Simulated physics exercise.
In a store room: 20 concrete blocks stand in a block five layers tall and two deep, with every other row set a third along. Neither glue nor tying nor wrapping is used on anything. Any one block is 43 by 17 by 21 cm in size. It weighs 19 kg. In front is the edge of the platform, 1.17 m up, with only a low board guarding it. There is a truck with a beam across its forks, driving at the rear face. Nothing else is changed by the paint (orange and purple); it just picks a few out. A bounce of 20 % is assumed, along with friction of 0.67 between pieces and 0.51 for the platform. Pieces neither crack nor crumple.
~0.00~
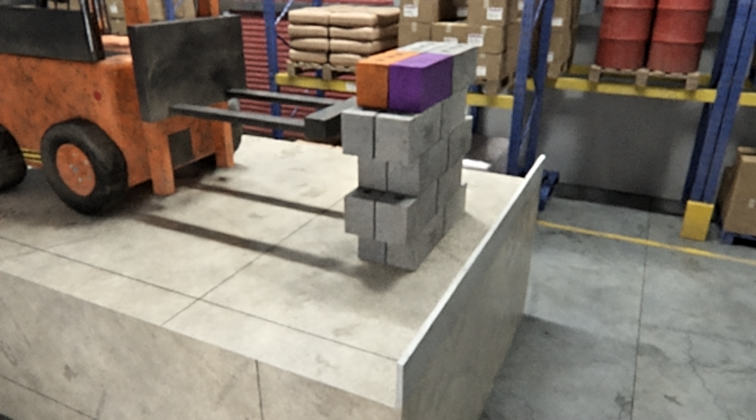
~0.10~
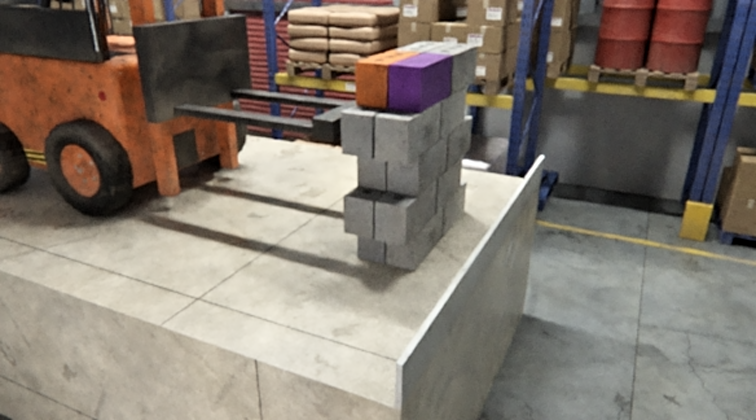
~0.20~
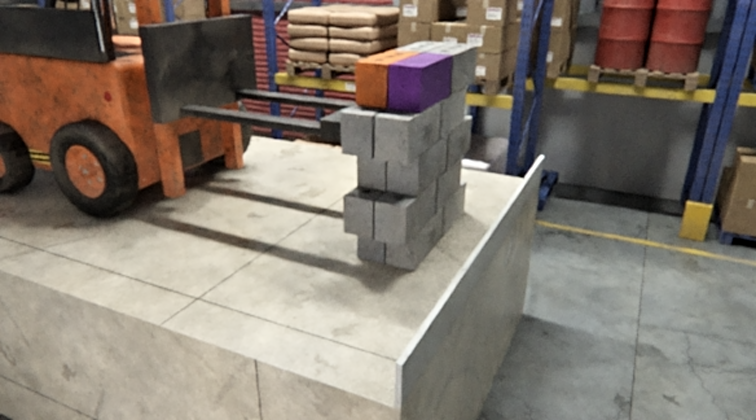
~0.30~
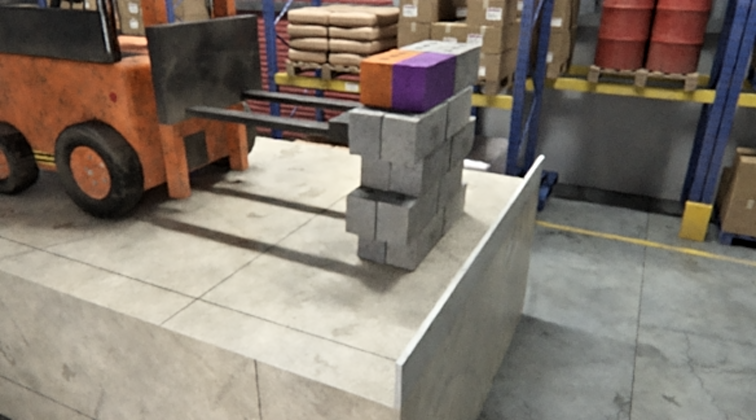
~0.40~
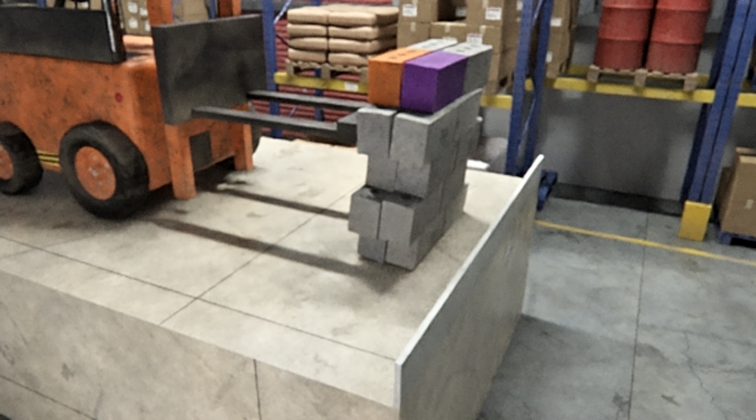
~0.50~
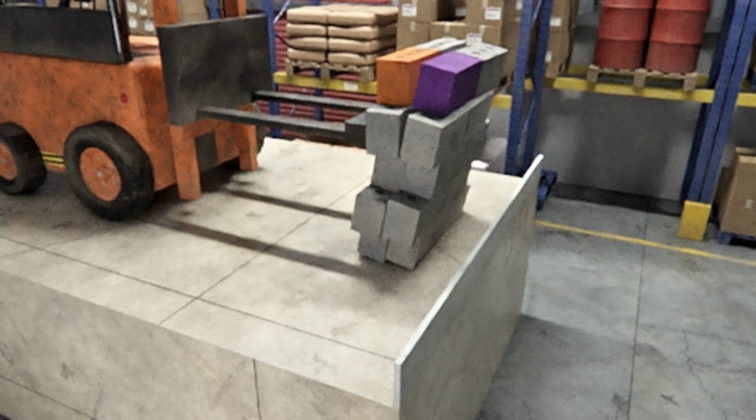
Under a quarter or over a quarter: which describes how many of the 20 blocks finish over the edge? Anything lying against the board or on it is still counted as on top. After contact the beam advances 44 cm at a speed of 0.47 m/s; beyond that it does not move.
Finishing over the edge: Over a quarter.
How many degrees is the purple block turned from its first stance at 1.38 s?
Something like 90°, give or take.
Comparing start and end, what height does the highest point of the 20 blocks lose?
Some 55 cm lower.
After 0.92 s, none of the 20 blocks over the edge, 20 disturbed; purple block 36° from how it stood, 12 cm lower; orange block 35 cm from its place.
After 1.38 s, 8 of the 20 blocks over the edge; purple block on its side; orange block 23° from how it stood, 96 cm lower.
In the end (1.9 s), 10 of the 20 blocks over the edge; orange block 71° from how it stood, 1.45 m lower; purple block 2.01 m lower. That is 50 per cent. From the last view, middles, orange block near (535, 335).
